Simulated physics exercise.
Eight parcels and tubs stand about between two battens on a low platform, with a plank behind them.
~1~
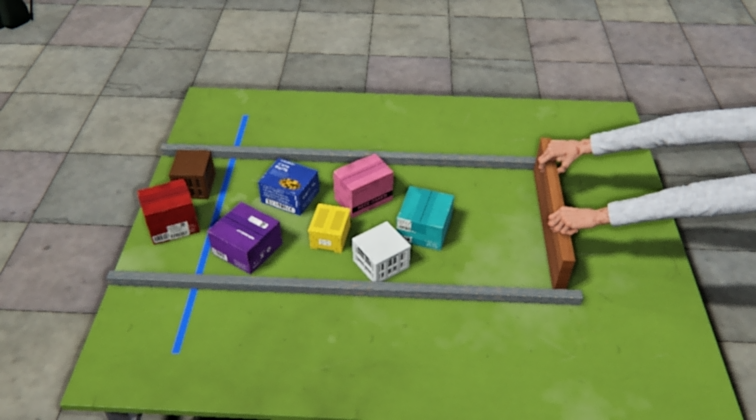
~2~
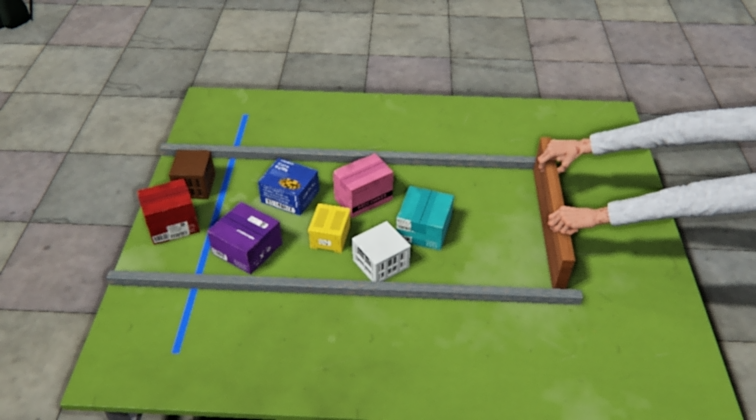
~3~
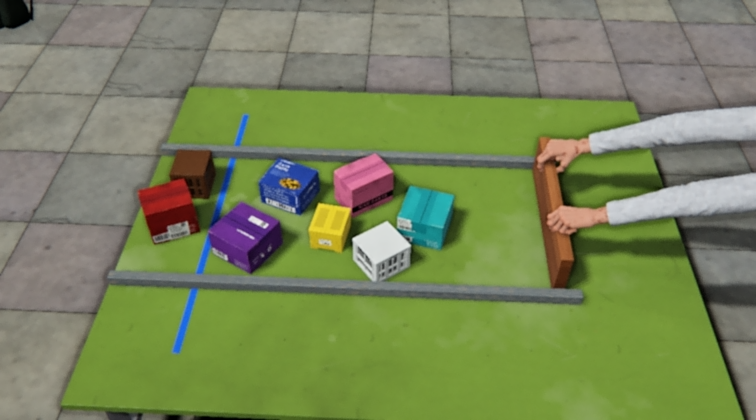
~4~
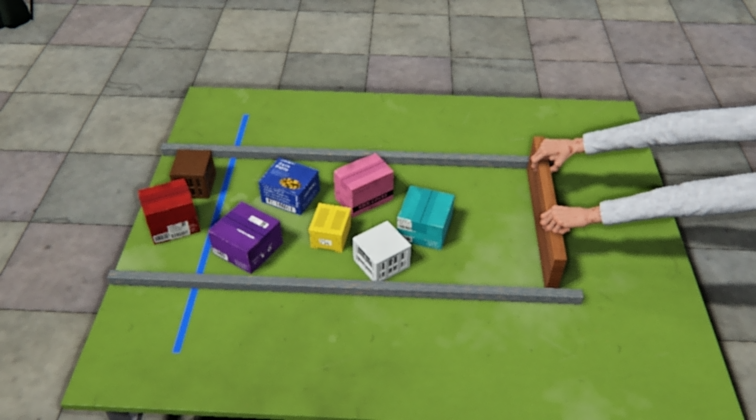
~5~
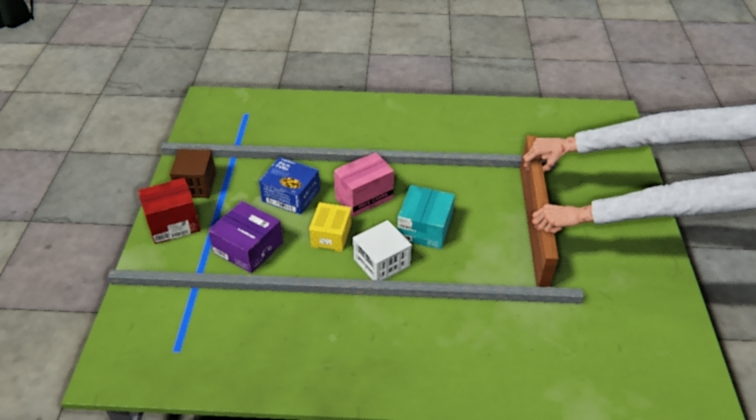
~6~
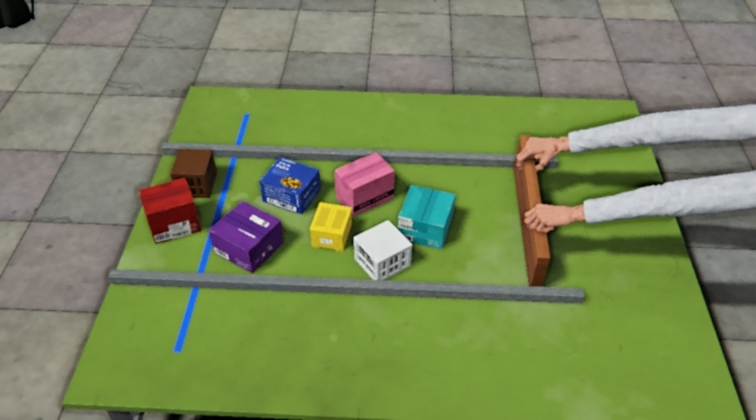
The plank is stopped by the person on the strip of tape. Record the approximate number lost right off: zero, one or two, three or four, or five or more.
Watching this, the number dropping off is three to four.
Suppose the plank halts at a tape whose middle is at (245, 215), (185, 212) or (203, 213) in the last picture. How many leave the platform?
2, 5, 4.
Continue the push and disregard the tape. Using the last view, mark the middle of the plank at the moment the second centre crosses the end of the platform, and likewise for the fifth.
At (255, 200) for the second, at (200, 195) for the fifth.
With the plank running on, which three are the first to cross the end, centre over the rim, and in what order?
Earliest first: The red parcel, the brown crate, the purple parcel.
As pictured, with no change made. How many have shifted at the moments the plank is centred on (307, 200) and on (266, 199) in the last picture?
Answer - first 7, then 8.
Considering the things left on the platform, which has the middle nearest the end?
Answer: The blue box.
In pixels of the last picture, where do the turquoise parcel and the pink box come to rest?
You'll see the turquoise parcel at (189, 210), with the pink box at (200, 168).
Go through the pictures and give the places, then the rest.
In the first picture, red parcel (169, 212); brown crate (193, 174); purple parcel (246, 238); plank (552, 211); tape (216, 215).
In the second picture, brown crate (193, 174); yellow tote (330, 228).
In the third picture, purple parcel (246, 237); plank (551, 210).
In the fourth picture, red parcel (170, 211); white crate (382, 253).
In the fifth picture, brown crate (194, 174); turquoise parcel (426, 217).
In the sixth picture, red parcel (171, 211); brown crate (194, 173); purple parcel (247, 237); plank (530, 208); tape (218, 214).
Soon after, none off yet; red parcel at rest near (171, 211); brown crate at rest near (194, 173); purple parcel at rest near (247, 237).
After that, none off yet; red parcel displaced a little near (160, 210); brown crate at rest near (194, 173); purple parcel displaced about its own width near (205, 240).
In the end, the number that fall off is three or four; gone, purple parcel, brown crate and red parcel.
